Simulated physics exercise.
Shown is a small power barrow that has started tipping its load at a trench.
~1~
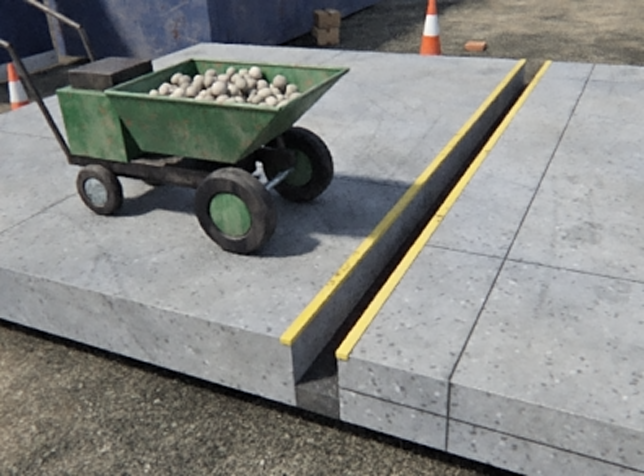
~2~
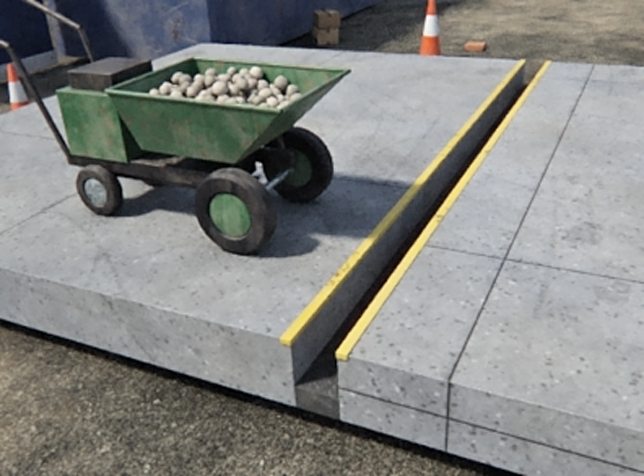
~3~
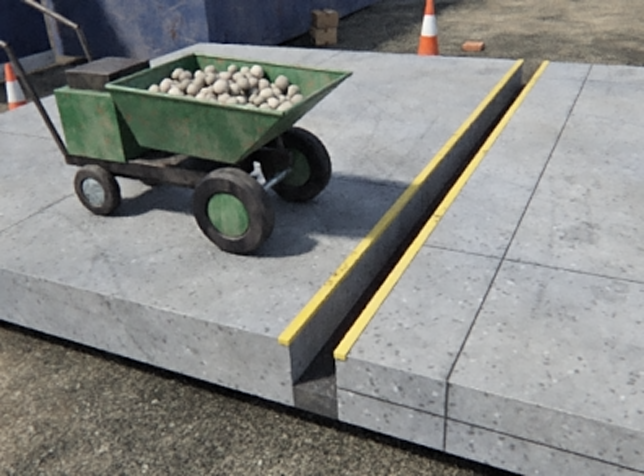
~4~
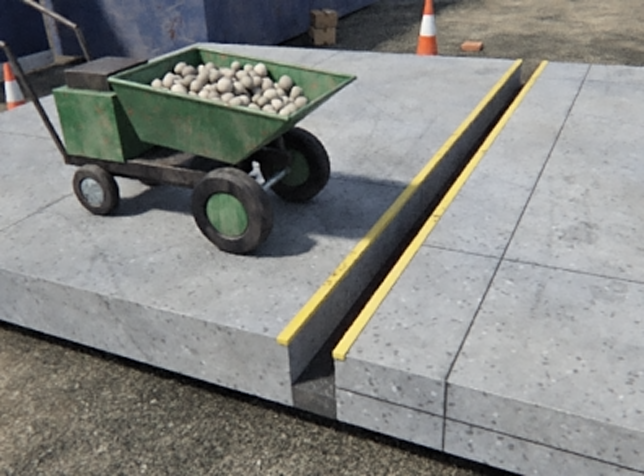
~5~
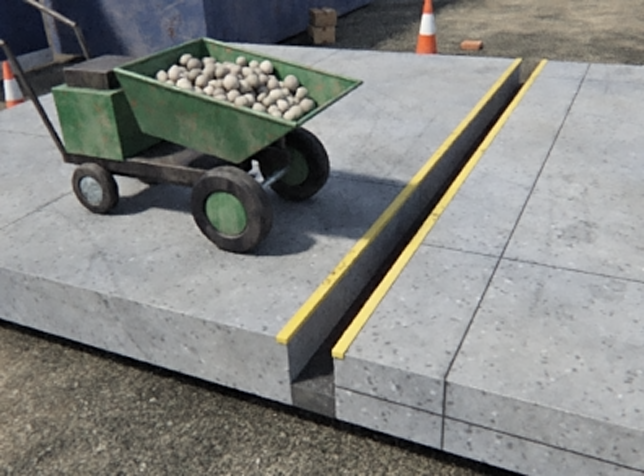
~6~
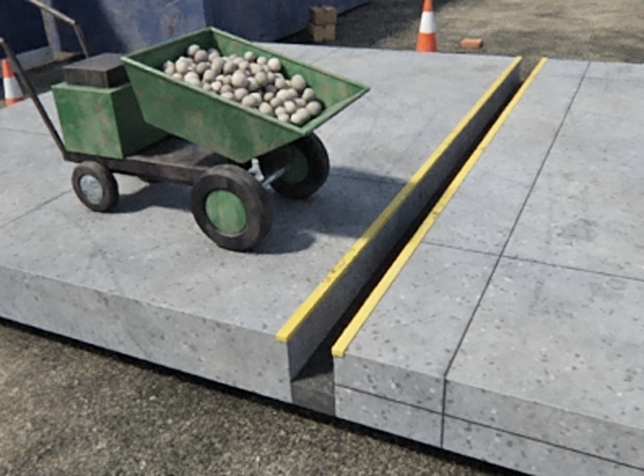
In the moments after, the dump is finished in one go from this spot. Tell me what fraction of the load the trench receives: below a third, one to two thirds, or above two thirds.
Watching it, what goes in is between one-third and two-thirds of the load.
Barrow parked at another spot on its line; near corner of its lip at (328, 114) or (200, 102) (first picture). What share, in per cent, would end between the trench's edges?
The first gives close to 0 per cent and the second 30 per cent.
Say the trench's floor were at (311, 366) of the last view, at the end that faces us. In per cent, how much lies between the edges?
30 %, roughly.
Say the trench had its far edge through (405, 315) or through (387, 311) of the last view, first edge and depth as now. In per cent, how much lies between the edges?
The first try gives 90 percent, then the second gives 80 percent.
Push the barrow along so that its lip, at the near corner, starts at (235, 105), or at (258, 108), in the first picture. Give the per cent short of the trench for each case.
About 20 %, then 0 %.
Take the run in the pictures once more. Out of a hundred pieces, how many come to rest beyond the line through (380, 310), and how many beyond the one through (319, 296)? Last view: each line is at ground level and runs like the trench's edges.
The first comes to 30 per cent, the second to 80 per cent.
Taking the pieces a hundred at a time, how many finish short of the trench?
Share of load: Near 0 %.
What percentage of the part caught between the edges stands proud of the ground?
My best guess is some 10 per cent.
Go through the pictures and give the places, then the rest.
In the first frame, lip of the skip at (280, 110), level; top of the load at (222, 88), river pebbles; first edge of the trench at (320, 298); far edge at (373, 310), the trench under half as wide as the skip, and about as deep as wide.
In the second frame, lip of the skip at (281, 111), level; top of the load at (211, 83).
In the third frame, lip of the skip at (284, 114), tipped barely; top of the load at (212, 81).
In the fourth frame, lip of the skip at (289, 119), tipped a little; top of the load at (203, 80).
In the fifth frame, lip of the skip at (297, 126), tipped a little; top of the load at (208, 86).
In the sixth frame, lip of the skip at (306, 133), tipped clearly; top of the load at (215, 80); first edge of the trench at (316, 295); far edge at (368, 307).
Soon after the last picture, skip tipped steeply; all in the skip.
A little later, skip tipped right over; about two thirds in the skip; about a quarter in or heaped over the trench; a small part beyond it; a stray few falling.
Later still, skip tipped right over; a small part in the skip; about half in or heaped over the trench; about a quarter beyond it.
At rest, skip tipped right over; a small part in the skip; about half in or heaped over the trench; about a quarter beyond it.
